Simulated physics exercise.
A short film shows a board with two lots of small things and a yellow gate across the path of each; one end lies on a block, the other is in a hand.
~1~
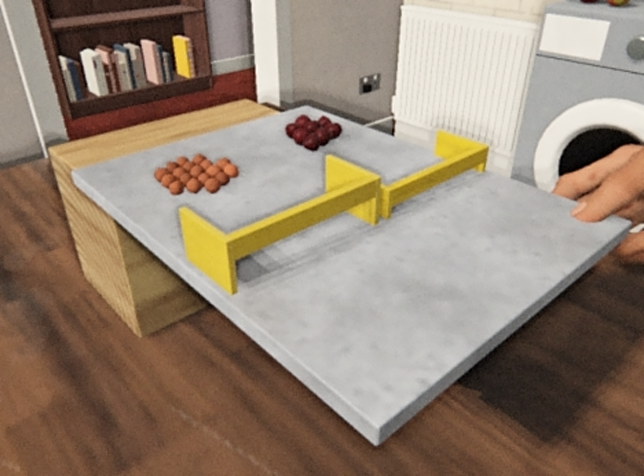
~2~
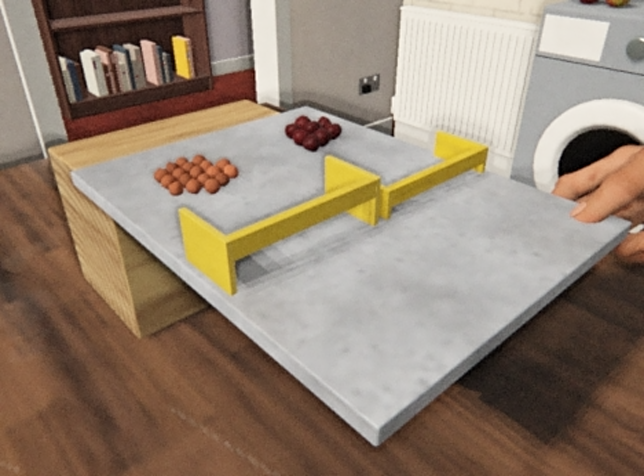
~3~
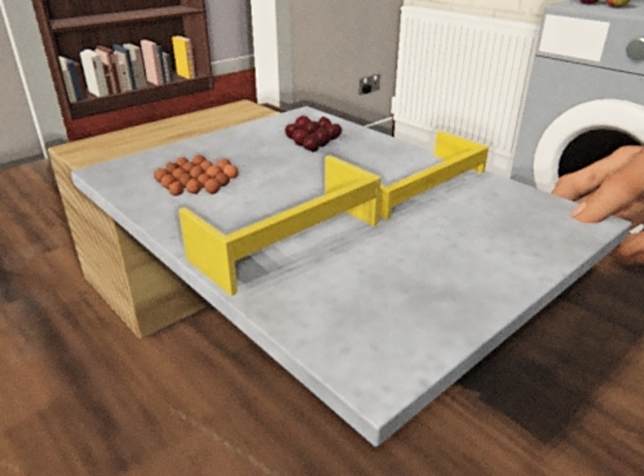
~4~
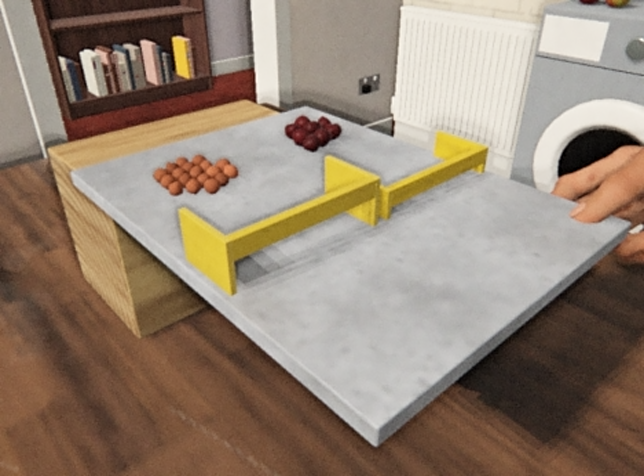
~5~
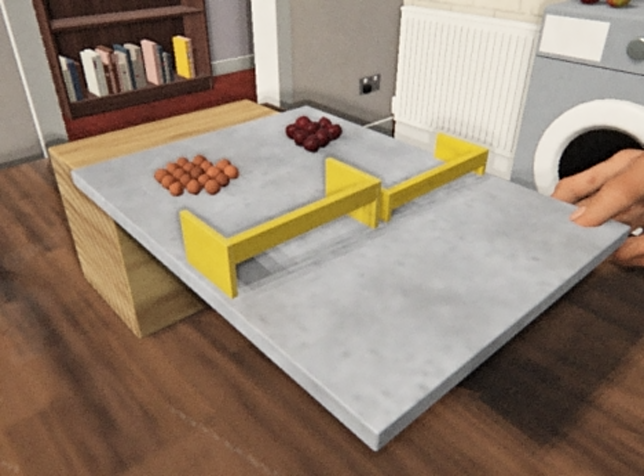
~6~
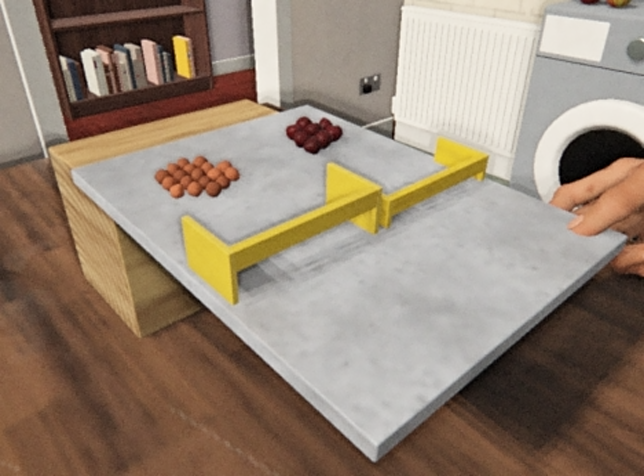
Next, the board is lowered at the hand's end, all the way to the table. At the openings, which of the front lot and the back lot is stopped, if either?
I'd bet the front lot heads on downhill, I'd bet the back lot stays caught.
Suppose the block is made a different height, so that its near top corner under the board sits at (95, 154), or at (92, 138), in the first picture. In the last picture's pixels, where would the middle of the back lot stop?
(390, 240) and (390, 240).
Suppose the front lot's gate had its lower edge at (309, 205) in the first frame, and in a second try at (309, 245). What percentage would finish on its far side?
Respectively 100 and 0 per cent.
Then, 0.43 s past the last view, board sloping at 10°; front lot where it was; back lot where it was.
Then, 0.99 s past the last view, board sloping at 21°; front lot most past its gate; back lot on its way down.
Then, 1.58 s past the last view, board sloping at 30°; front lot all past its gate; back lot has reached its gate.
Finally, board resting at 30°; front lot all past its gate; back lot gathered behind its gate.
